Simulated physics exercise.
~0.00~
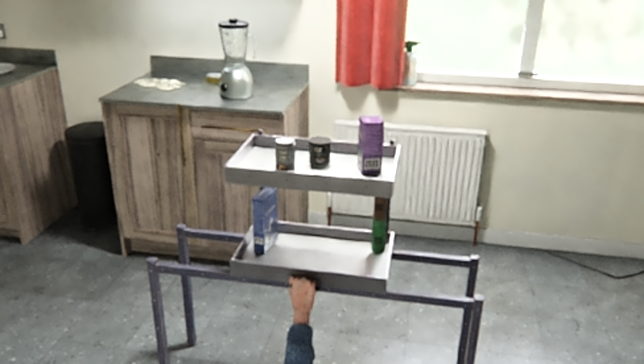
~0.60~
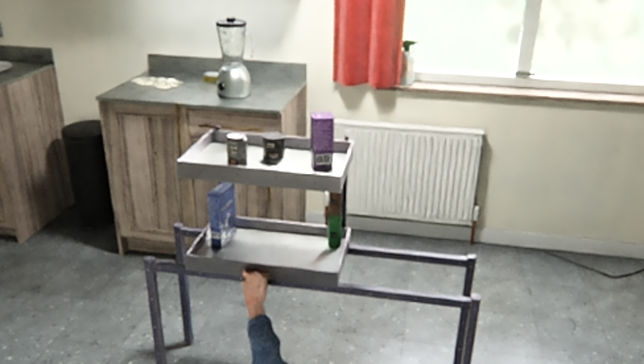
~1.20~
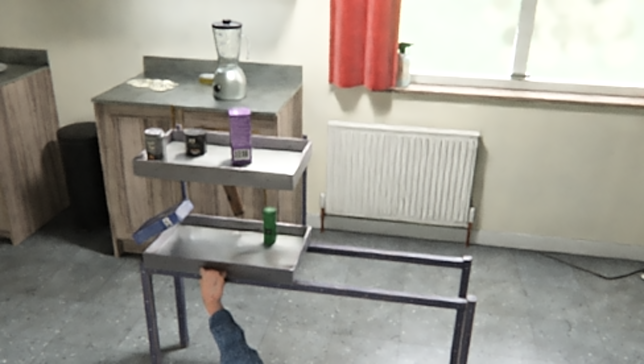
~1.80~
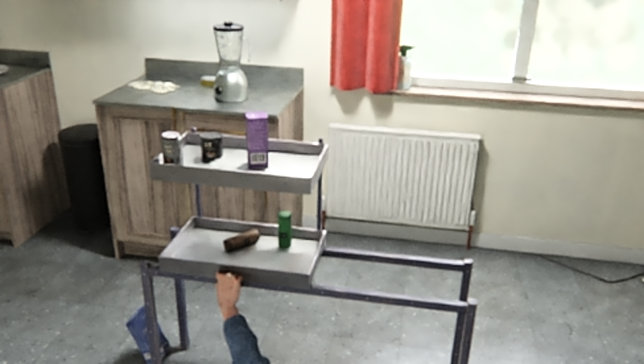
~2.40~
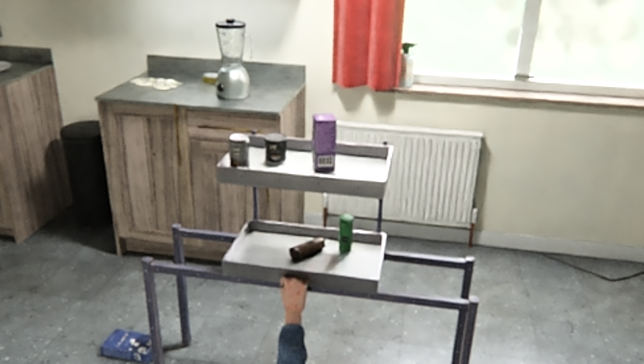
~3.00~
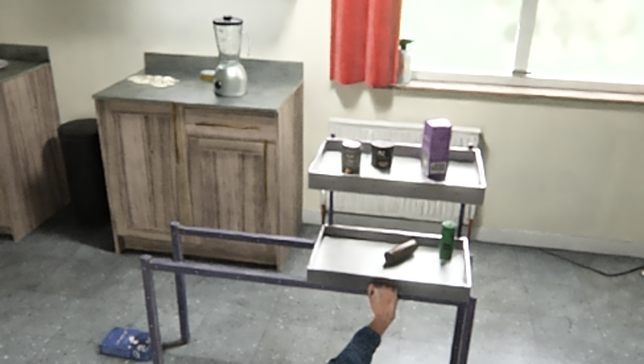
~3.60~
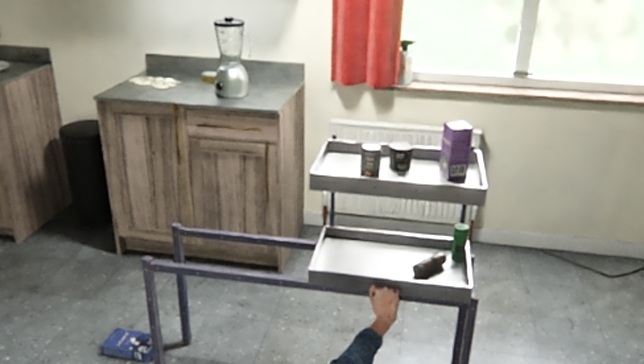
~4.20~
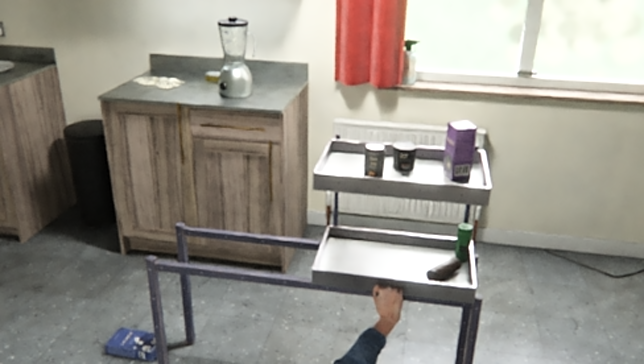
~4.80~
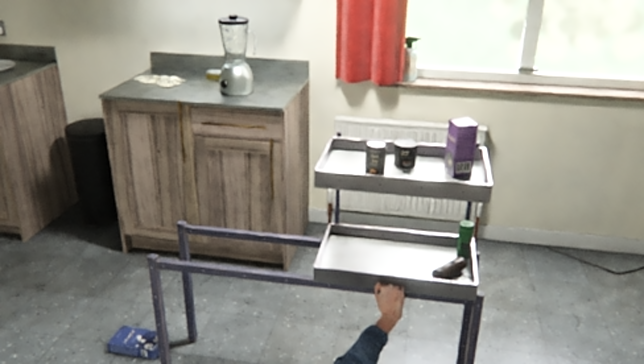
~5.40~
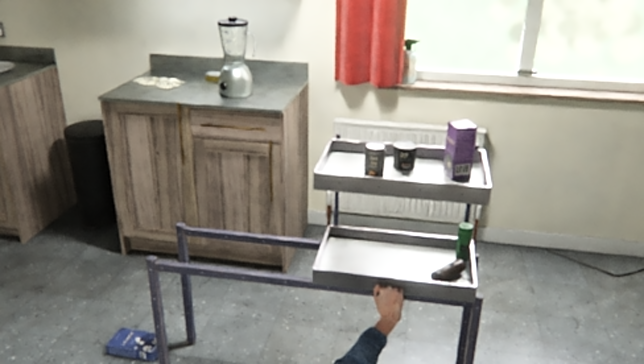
The footage shows a hand sliding a two-tier tray of cartons, cans and bottles left along a rail frame, where a blue packet tips off onto the floor and a brown shaker topples, then sliding it right, where it stops with the shaker lying beside the upright green one.
